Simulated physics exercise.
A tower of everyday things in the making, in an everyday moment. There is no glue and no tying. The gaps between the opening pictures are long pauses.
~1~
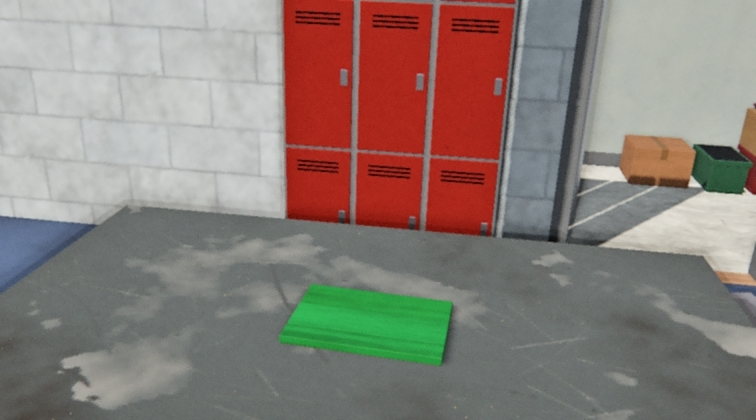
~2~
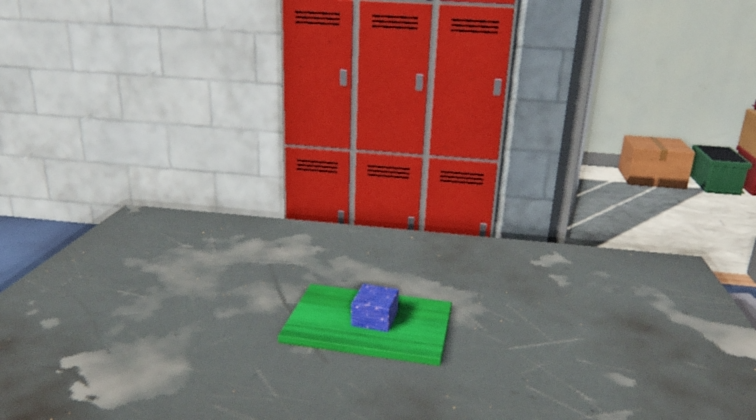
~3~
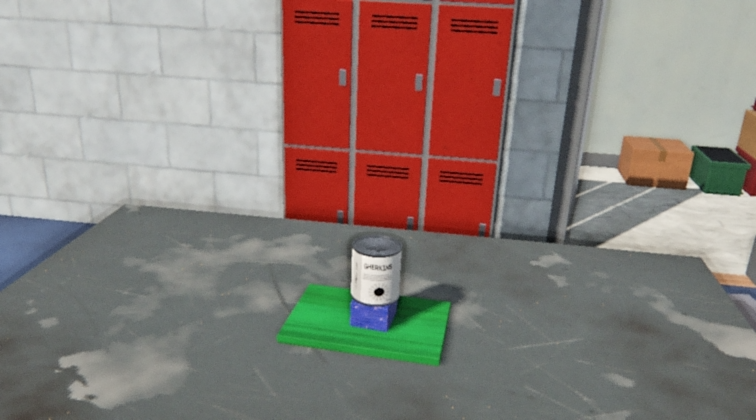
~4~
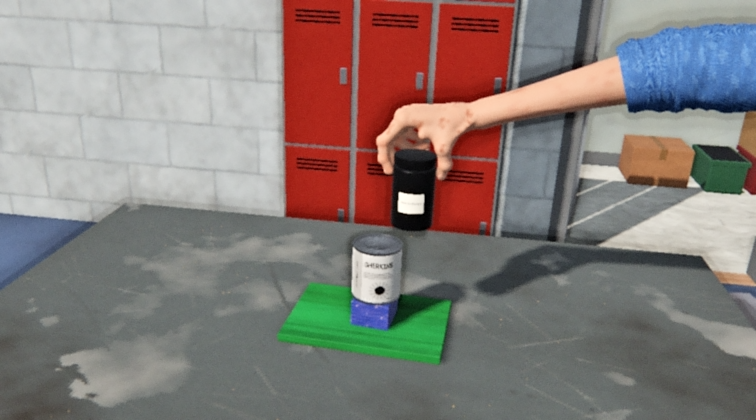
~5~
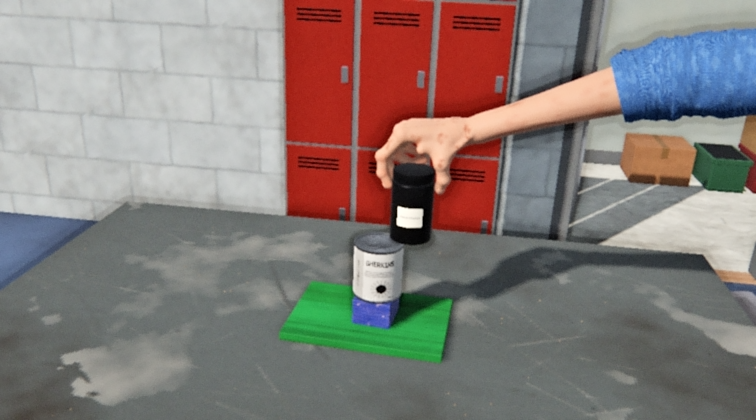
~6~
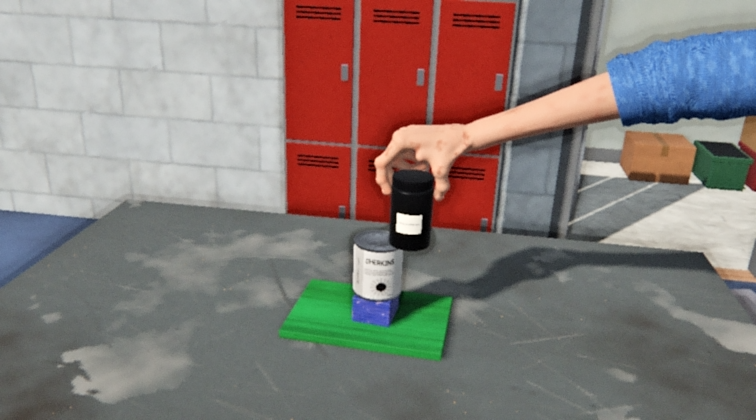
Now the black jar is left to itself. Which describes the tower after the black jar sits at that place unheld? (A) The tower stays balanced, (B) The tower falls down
The tower falls down (B).
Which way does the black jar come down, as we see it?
Off rightwards in the picture.
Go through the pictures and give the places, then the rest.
In the first picture, the last thing is not in view yet.
In the second picture, the last thing is not in view yet.
In the third picture, the last thing is not in view yet; green board (368, 321).
In the fourth picture, coming down; black jar (414, 190); blue block (375, 306).
In the fifth picture, coming down; black jar (412, 203); white pot (378, 267).
In the sixth picture, set down, still held; black jar (411, 210); green board (370, 316).
Then, 0.40 s after the last picture, black jar now fallen.
Then, 0.50 s after the last picture, things are still on the move.
Then, 1.70 s after the last picture, nothing new.
At rest, fallen, black jar; the other 3 in place. Seen from the same camera at the end, black jar near (468, 330). The pile gives way.
